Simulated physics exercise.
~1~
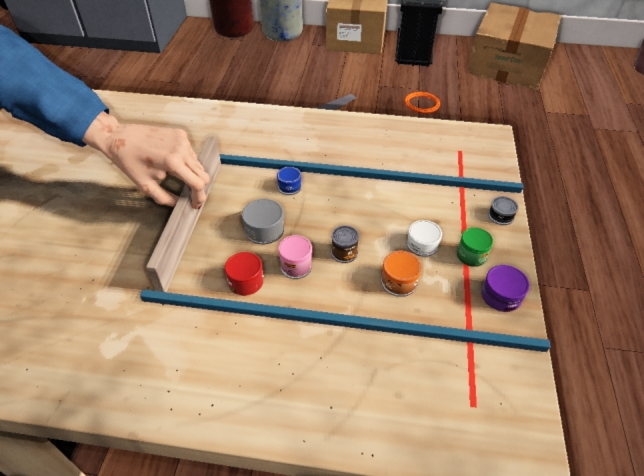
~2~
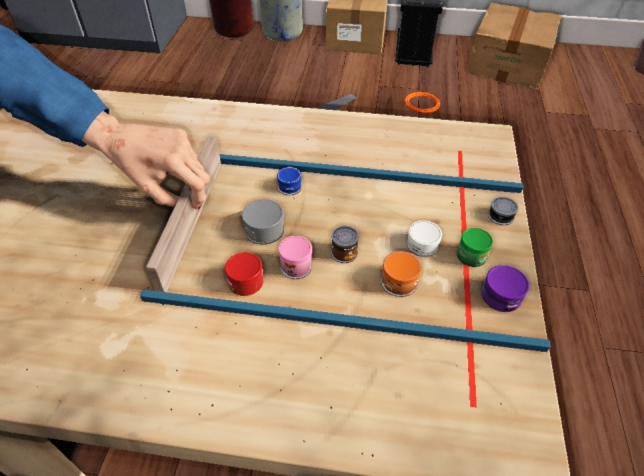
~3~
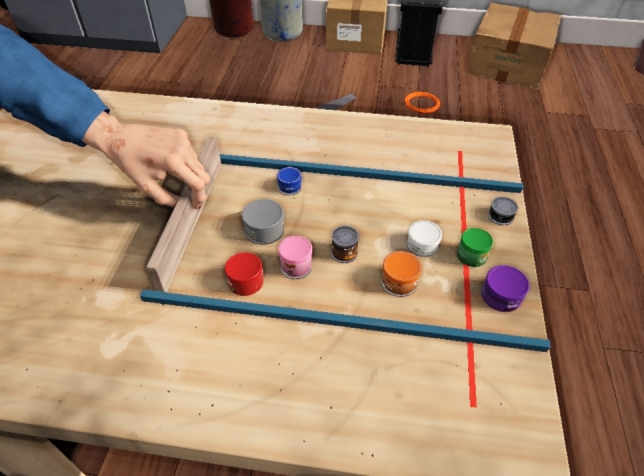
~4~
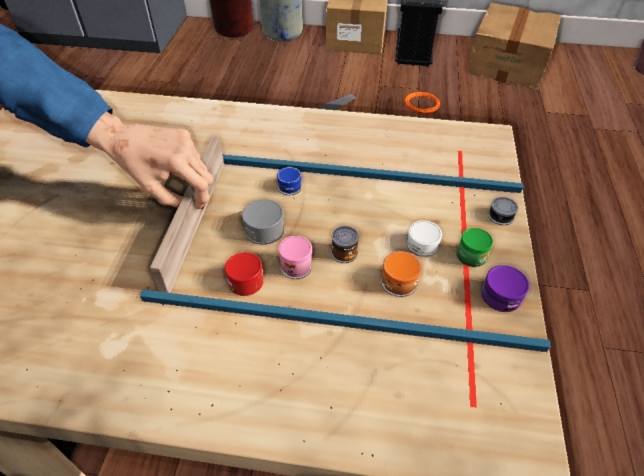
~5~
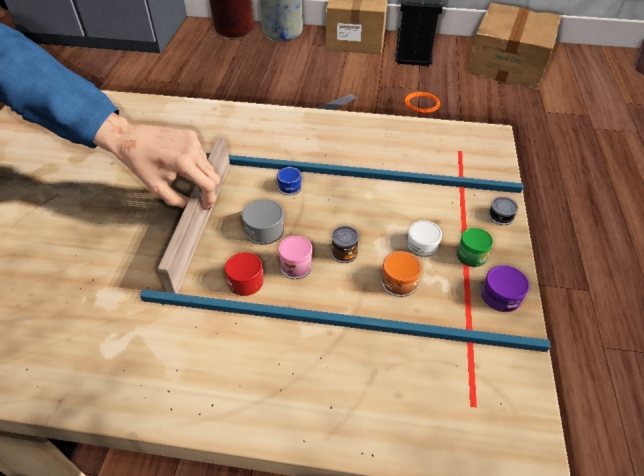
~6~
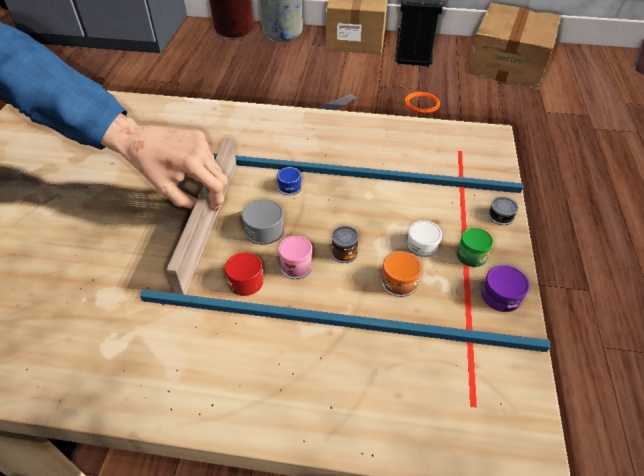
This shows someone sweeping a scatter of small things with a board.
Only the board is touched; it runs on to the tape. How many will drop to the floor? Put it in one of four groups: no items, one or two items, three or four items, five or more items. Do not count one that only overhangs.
Group: One or two items.
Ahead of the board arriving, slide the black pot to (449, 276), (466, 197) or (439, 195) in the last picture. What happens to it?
Well, the black pot keeps its spot first, keeps its spot next, and keeps its spot last.
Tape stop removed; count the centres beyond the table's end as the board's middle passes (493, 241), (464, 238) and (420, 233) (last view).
Past-the-end tally - position 1: 4, position 2: 2, position 3: 0.
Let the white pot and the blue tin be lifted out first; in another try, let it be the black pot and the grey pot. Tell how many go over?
You'd get 1 in the first case and 1 in the second one.
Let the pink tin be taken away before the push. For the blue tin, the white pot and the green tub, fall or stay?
The blue tin remains - the white pot remains - the green tub ends up below.
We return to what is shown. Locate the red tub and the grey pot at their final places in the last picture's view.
Result: One about (490, 308), other about (488, 239).
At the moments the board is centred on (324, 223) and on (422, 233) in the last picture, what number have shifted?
Counts: 5 and 9.
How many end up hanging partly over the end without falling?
It would come to 1.
Early on, none off yet; black pot at rest near (503, 211); purple tub at rest near (505, 289); green tub at rest near (474, 247).
Finally, the number that fall off is one or two; lost, green tub and purple tub.
